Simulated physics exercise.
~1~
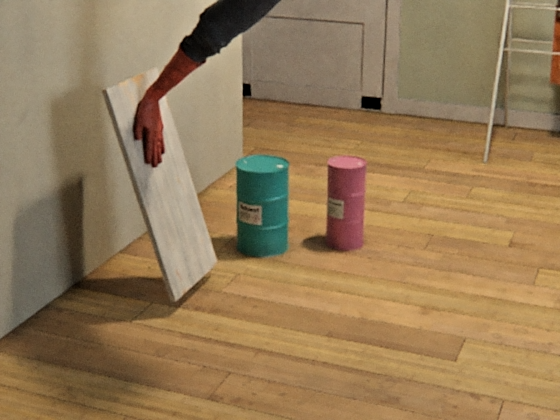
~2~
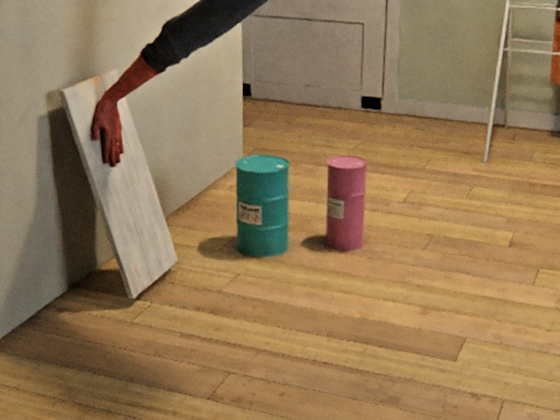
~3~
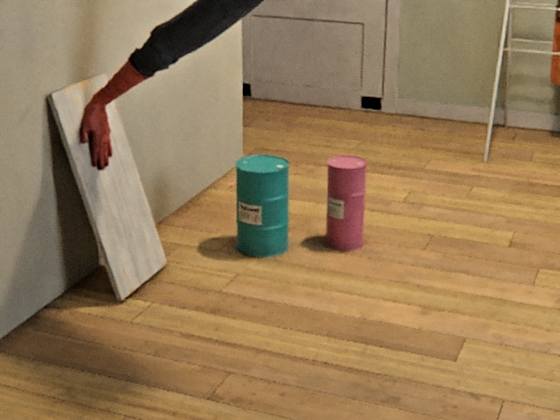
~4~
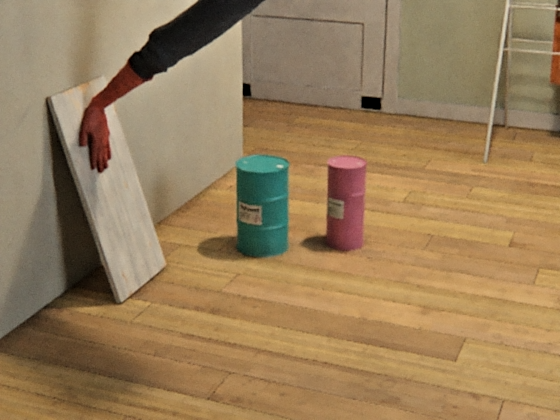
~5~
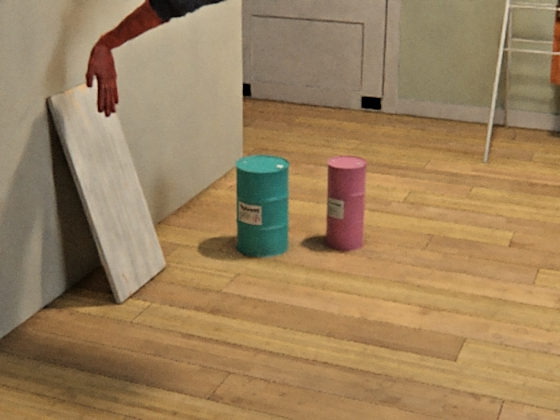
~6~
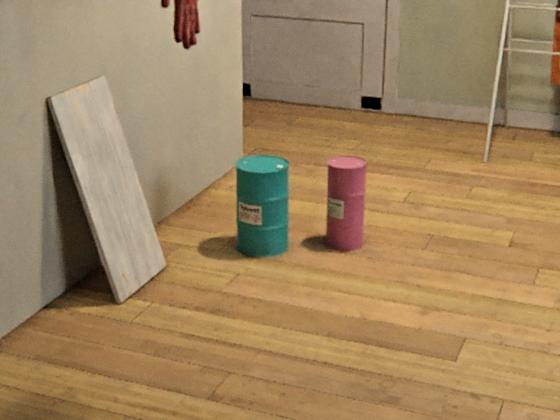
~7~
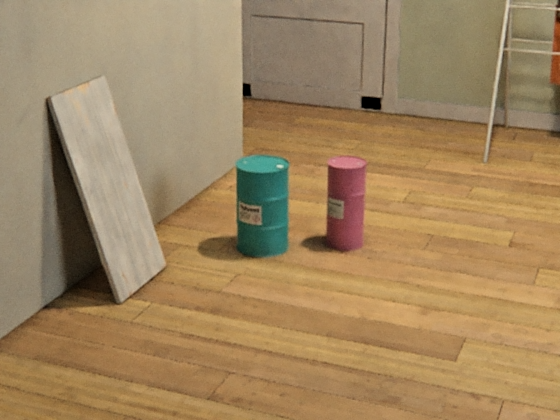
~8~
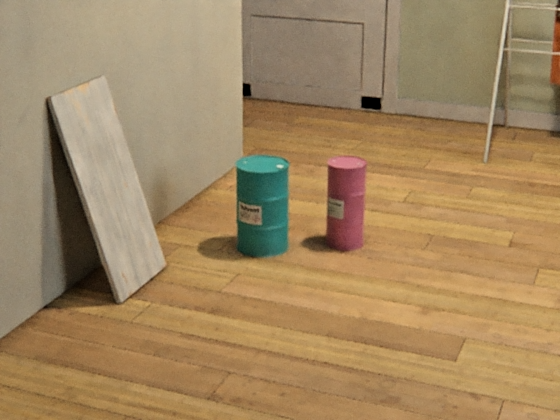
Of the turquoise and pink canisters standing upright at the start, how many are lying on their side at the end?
None of them are lying down. Both the turquoise canister and the pink canister are still standing upright at the end.
